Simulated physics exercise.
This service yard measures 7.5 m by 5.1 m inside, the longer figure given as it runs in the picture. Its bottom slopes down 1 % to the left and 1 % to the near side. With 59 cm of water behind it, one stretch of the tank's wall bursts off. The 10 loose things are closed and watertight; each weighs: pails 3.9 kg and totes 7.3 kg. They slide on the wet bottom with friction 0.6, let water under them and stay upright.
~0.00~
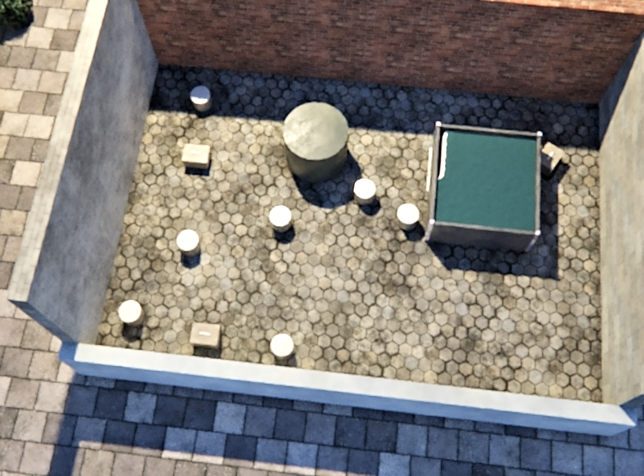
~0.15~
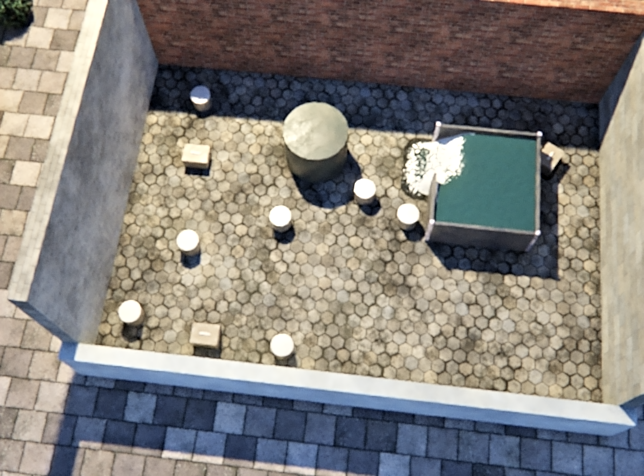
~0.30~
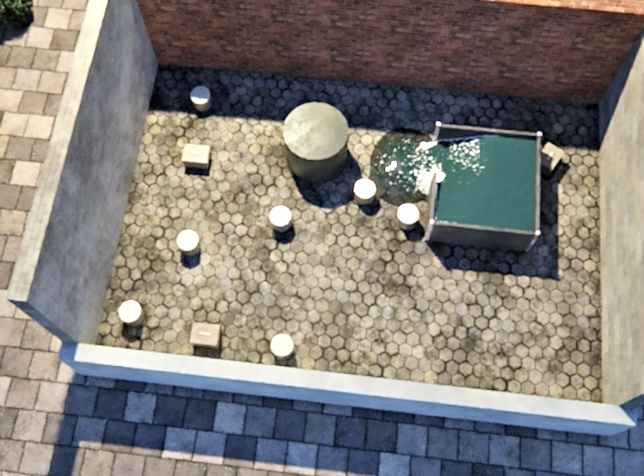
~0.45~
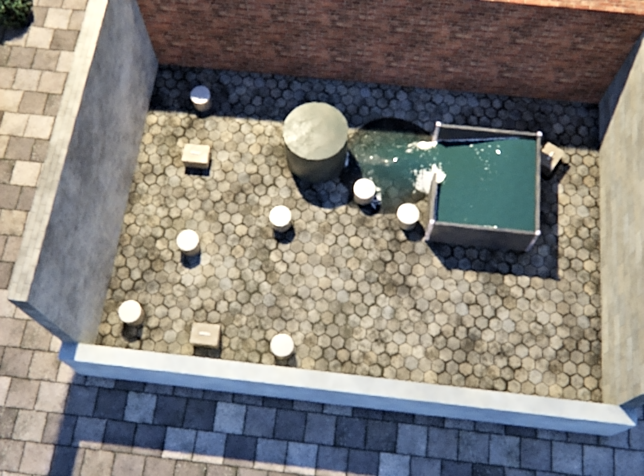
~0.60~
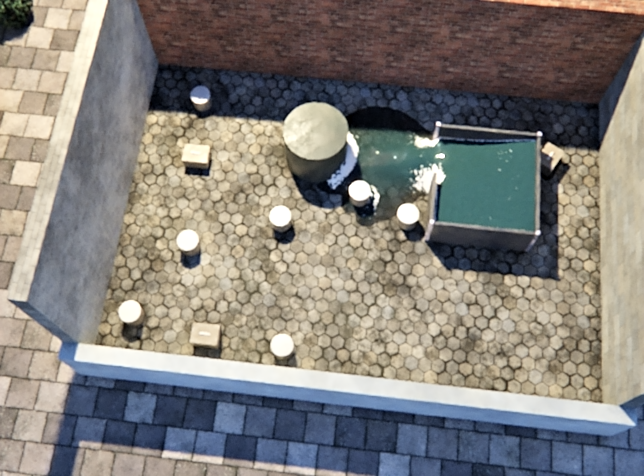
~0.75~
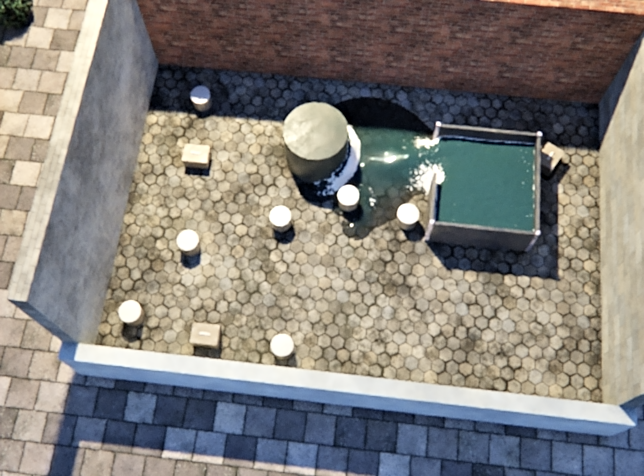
A walled yard paved with hexagonal stones, backed by a brick wall, is seen from high above by a still camera. Small white pails and pale boxes are scattered around a grey-green cylinder, with a square tank of dark green water at right. Water bursts from the tank's left side in white foam, spreads leftward to the cylinder and its base, and pushes one nearby pail slightly left.
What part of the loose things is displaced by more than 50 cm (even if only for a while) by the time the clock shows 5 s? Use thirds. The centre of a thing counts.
That comes to between one and two thirds.
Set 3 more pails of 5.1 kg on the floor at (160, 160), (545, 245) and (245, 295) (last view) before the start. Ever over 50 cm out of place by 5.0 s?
In turn: Over, short of it, past it.
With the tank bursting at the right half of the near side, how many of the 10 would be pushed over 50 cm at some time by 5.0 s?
In that case 2 of them.
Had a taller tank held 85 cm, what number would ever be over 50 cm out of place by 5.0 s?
Then 7.
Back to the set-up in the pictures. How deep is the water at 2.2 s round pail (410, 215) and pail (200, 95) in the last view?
Roughly 0 and 4 cm.
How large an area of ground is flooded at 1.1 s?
Roughly 8.0 m2.
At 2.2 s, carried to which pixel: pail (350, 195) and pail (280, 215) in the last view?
Around (226, 307) and (210, 246).
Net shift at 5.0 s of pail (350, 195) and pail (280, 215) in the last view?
In that order: 400 cm, 250 cm.
After 1.1 s 1 of 10 are over 50 cm from their spots; 0 afloat.
After 2.2 s 2 of 10 are over 50 cm from their spots; 0 afloat.
After 3.5 s 5 of 10 are over 50 cm from their spots; 3 afloat.
After 5.0 s 6 of 10 are over 50 cm from their spots, and 6 have been at some point; 7 afloat.
